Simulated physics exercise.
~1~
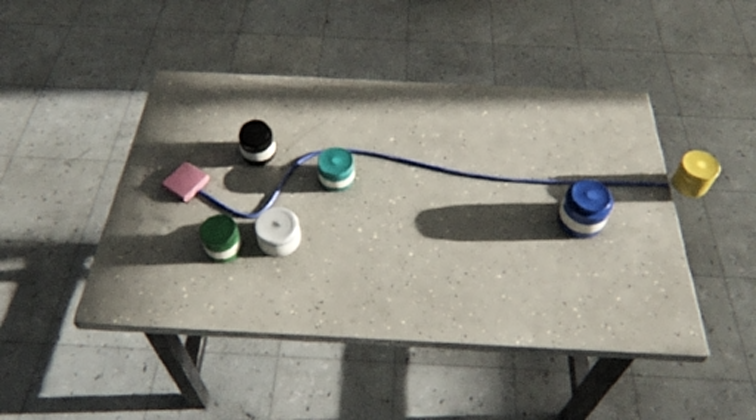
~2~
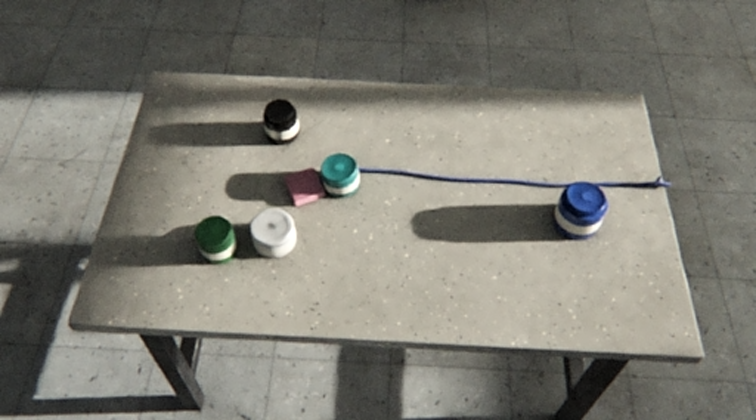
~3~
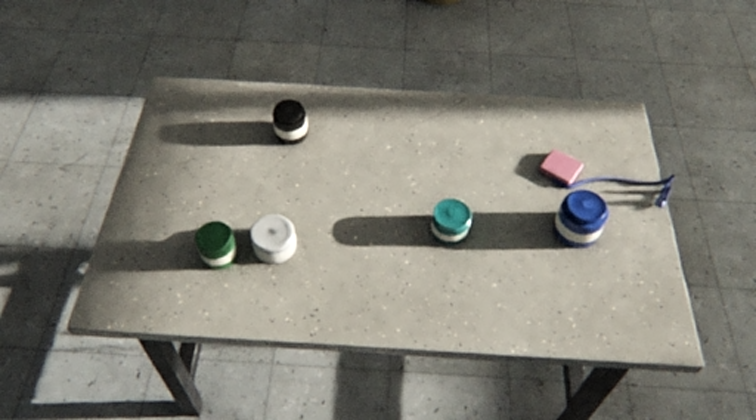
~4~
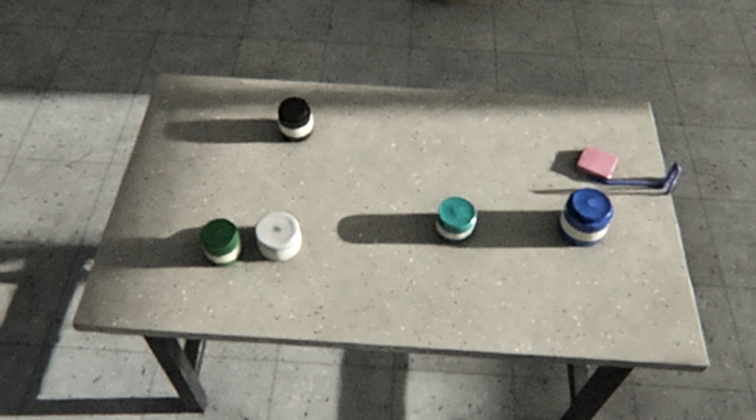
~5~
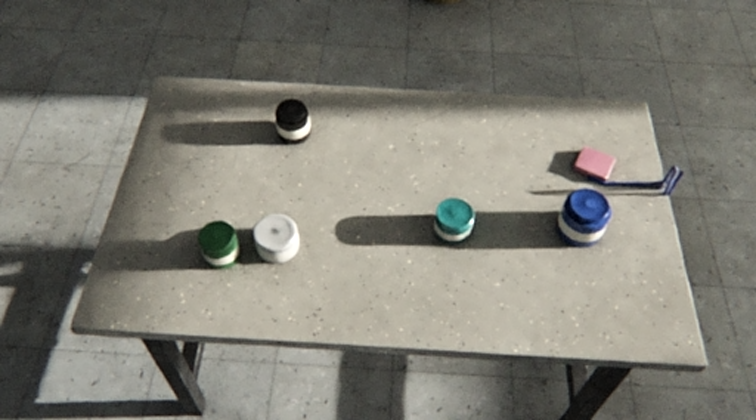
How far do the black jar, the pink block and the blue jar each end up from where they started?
The pink block travels a long way to the right, while the black jar shifts a moderate amount. The blue jar stays more or less where it was.
